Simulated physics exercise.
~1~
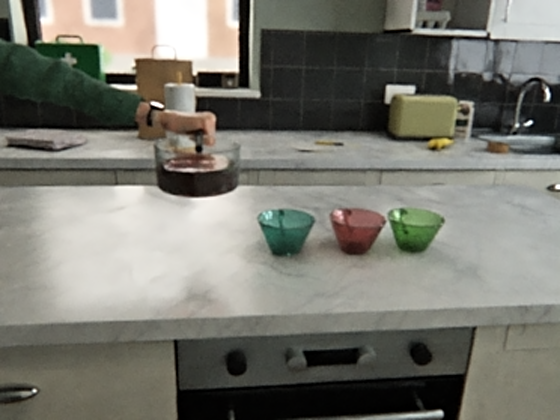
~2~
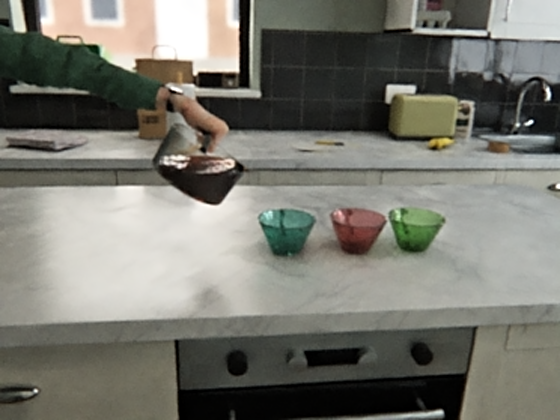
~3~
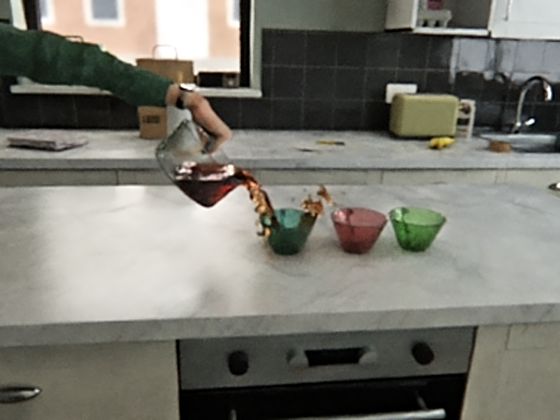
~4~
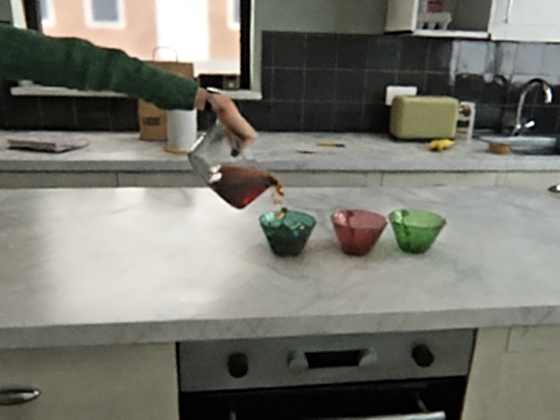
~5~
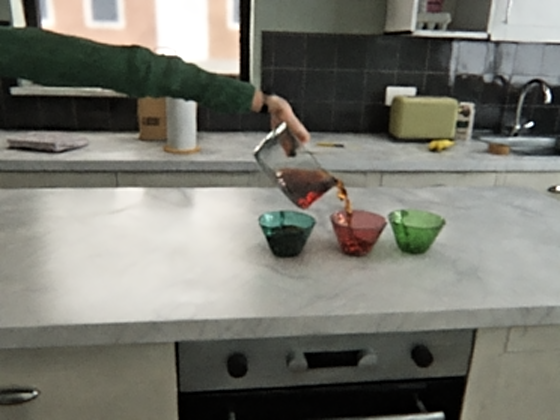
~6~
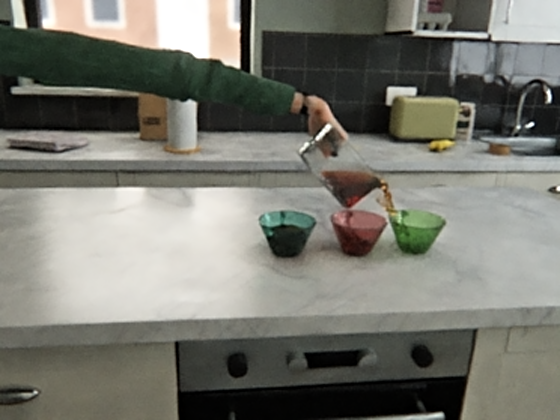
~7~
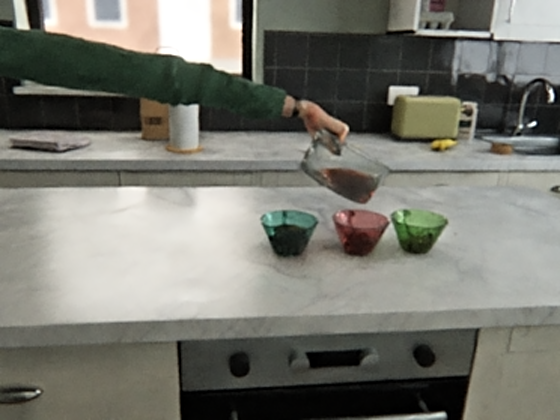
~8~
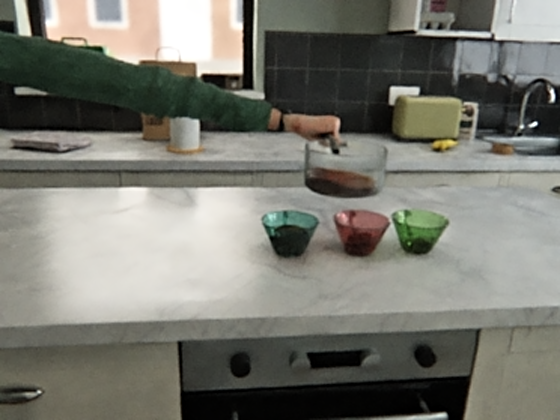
In the video, a green-sleeved arm tilts a clear vessel of reddish-brown liquid over a kitchen counter, splashing as it pours into the teal cup, then moves right, pouring toward the red and green cups before levelling the vessel above them with some liquid still inside.
